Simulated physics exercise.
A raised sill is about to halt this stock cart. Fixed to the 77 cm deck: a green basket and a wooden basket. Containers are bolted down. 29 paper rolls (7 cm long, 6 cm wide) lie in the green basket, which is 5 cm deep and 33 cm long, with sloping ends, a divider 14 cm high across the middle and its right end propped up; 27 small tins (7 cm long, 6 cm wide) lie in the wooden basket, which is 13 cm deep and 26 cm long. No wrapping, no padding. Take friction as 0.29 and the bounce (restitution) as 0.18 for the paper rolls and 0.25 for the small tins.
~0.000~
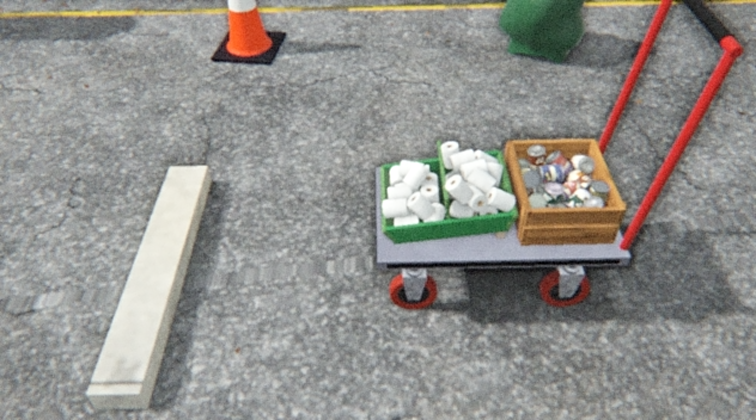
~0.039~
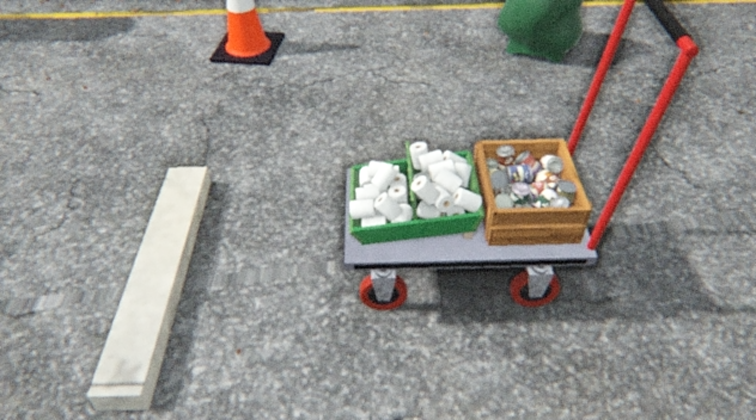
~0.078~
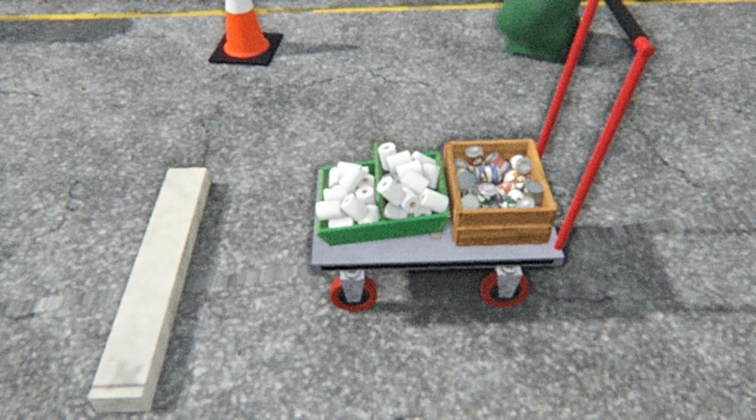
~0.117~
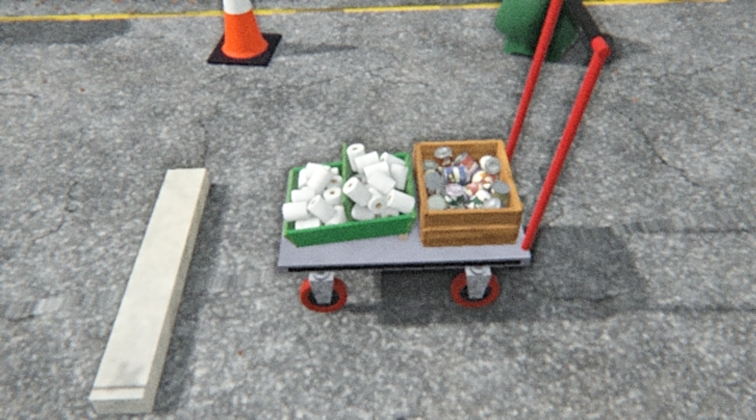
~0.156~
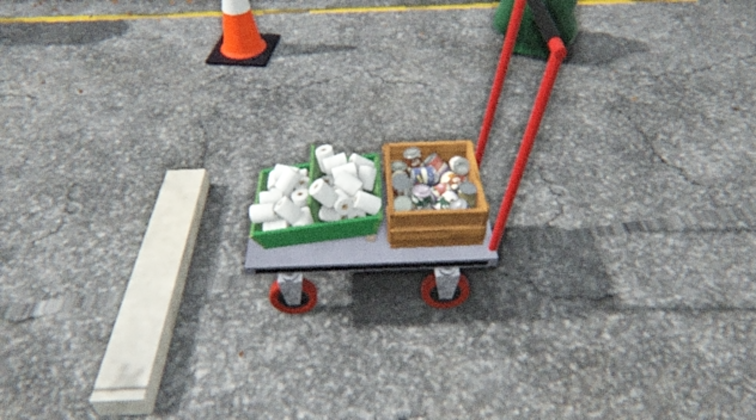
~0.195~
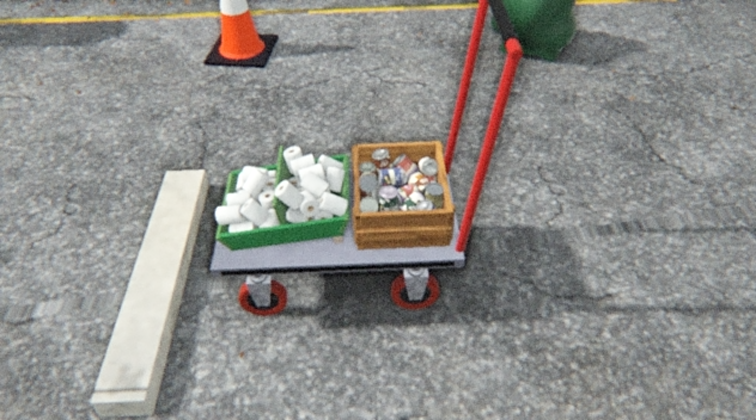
A grey paved yard with a yellow line along the far edge is seen from above at an angle, with an orange cone at the top and a dark green object at upper right. A flat grey cart with red wheels and a red handle carries white rolls in a green basket and small tins in a wooden one. It rolls steadily left towards a pale sill, as the view shifts very slightly.
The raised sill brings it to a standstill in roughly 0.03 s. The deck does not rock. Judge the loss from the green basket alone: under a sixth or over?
Out of the green basket go more than one in six of the paper rolls.
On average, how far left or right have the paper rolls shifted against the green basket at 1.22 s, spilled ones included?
About 22 cm to the left.
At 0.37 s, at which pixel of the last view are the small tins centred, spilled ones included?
Around (323, 196).
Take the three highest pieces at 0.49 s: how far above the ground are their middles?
About 52 cm.
After 0.27 s, contact.
After 0.37 s, green basket 25 in, 4 out and wooden basket 27 in, 0 out.
After 0.49 s, green basket 22 in, 7 out and wooden basket 27 in, 0 out.
After 0.72 s, green basket 20 in, 9 out and wooden basket 27 in, 0 out.
Outcome (at 1.22 s), green basket 20 in, 9 out and wooden basket 27 in, 0 out. Asked share, 9 of 29, 31 per cent.
